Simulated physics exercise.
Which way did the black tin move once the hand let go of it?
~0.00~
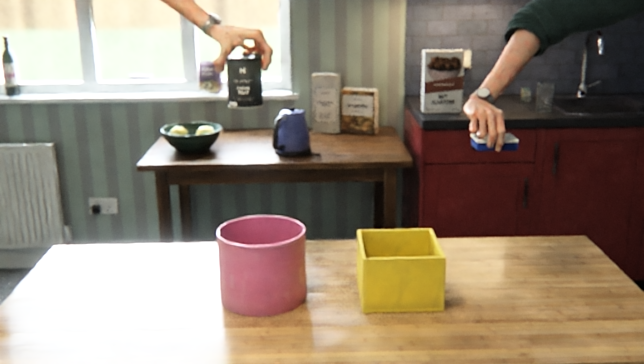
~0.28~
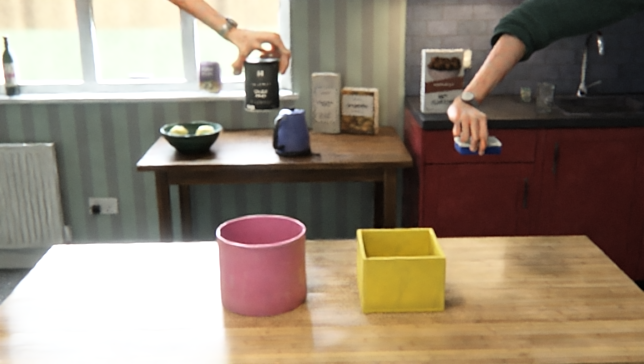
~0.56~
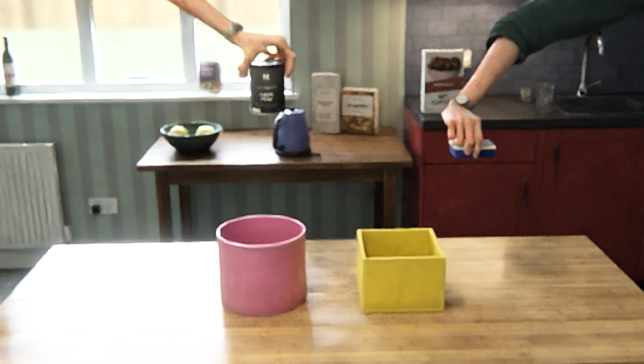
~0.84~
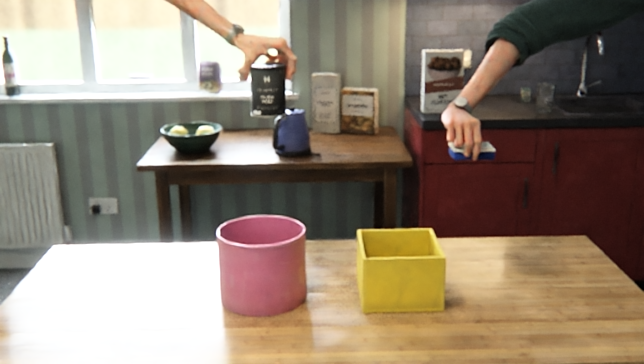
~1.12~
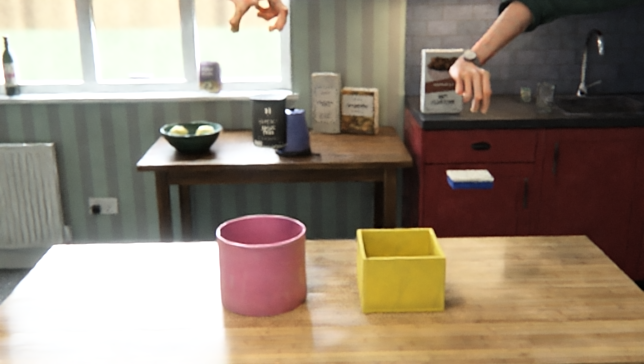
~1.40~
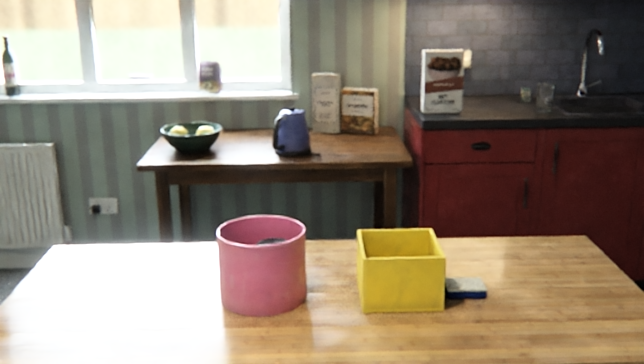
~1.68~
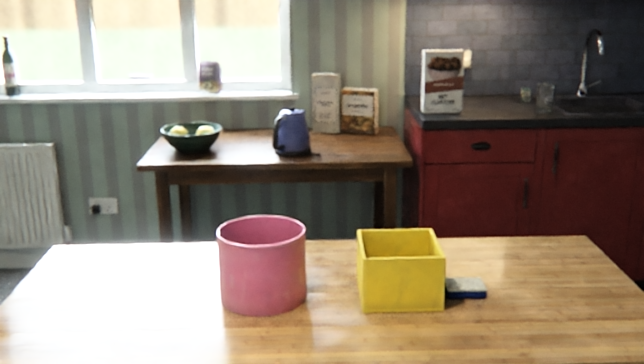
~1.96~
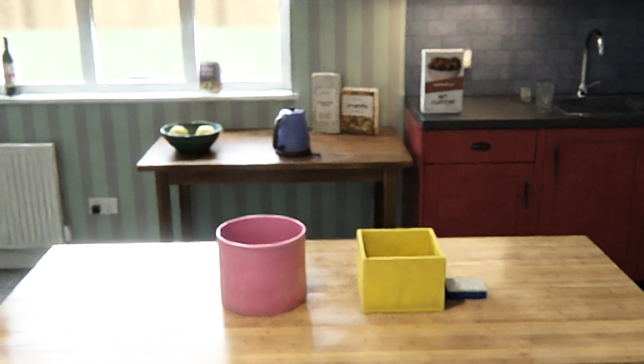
It moved down, dropping into the round pink container.
Two hands held a black tin and a blue sponge above a wooden table, shifted them slightly toward each other, then let go; the tin dropped into the round pink container, while the sponge landed on the table beside the yellow square one.
